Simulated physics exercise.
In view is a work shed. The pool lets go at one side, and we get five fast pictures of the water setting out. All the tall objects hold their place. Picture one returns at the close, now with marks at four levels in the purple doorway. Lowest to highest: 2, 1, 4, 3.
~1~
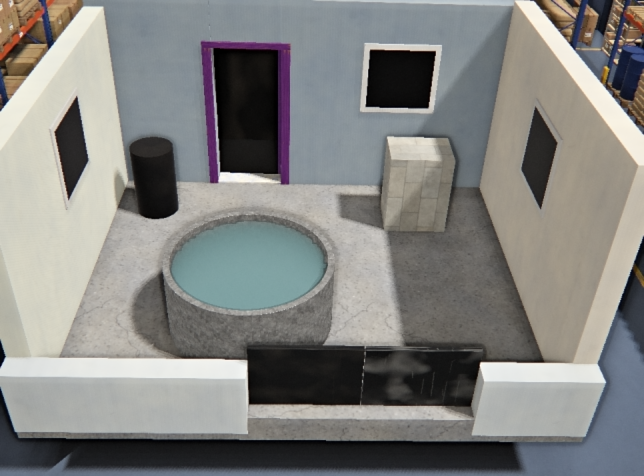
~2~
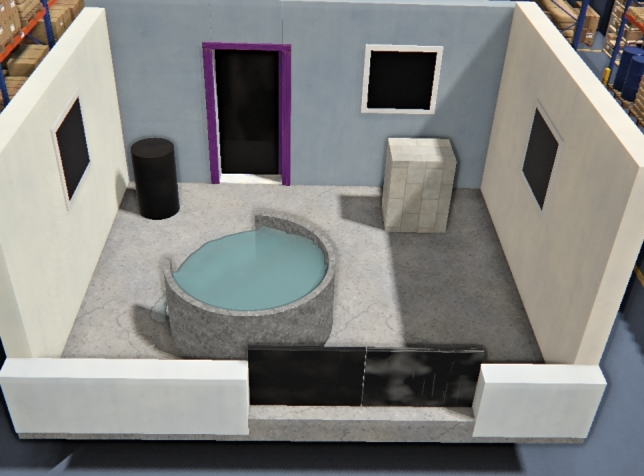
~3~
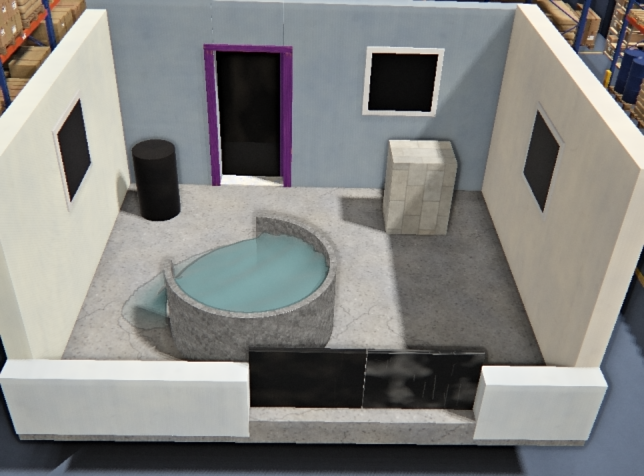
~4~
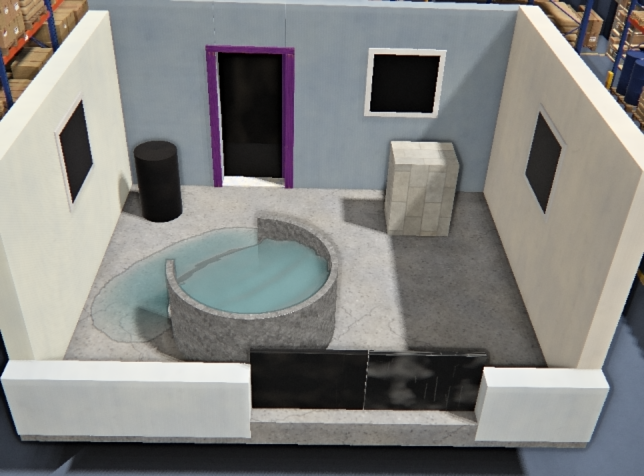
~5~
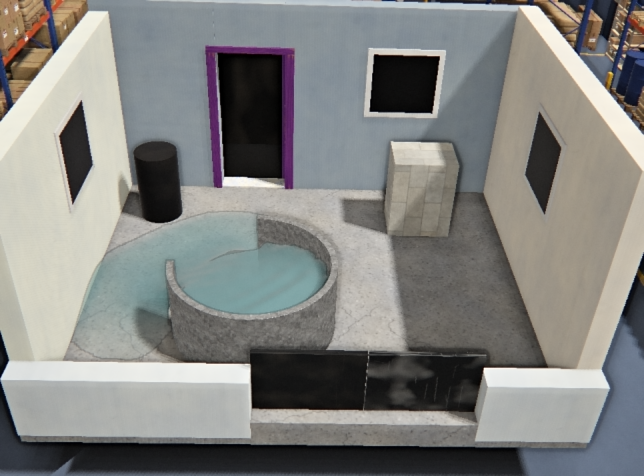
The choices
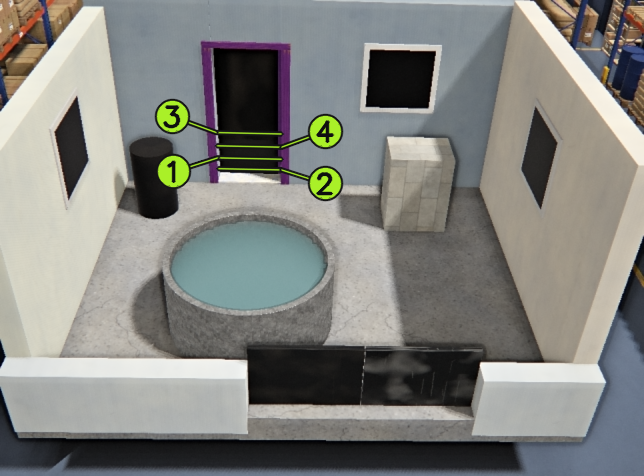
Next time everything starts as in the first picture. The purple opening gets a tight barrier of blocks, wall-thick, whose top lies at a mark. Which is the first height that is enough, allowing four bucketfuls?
Take 2.
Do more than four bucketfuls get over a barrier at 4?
No, that is safe.
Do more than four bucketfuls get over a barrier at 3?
No, that is safe.
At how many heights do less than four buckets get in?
All of them.
On the marked copy, 1 at (249, 158); 2 at (250, 169); 3 at (248, 133); 4 at (249, 146); from the bottom up 2, 1, 4, 3.
For line 1, nothing gets over.
For line 2, a bucket or two gets in.
For line 3, nothing gets over.
For line 4, nothing gets over.
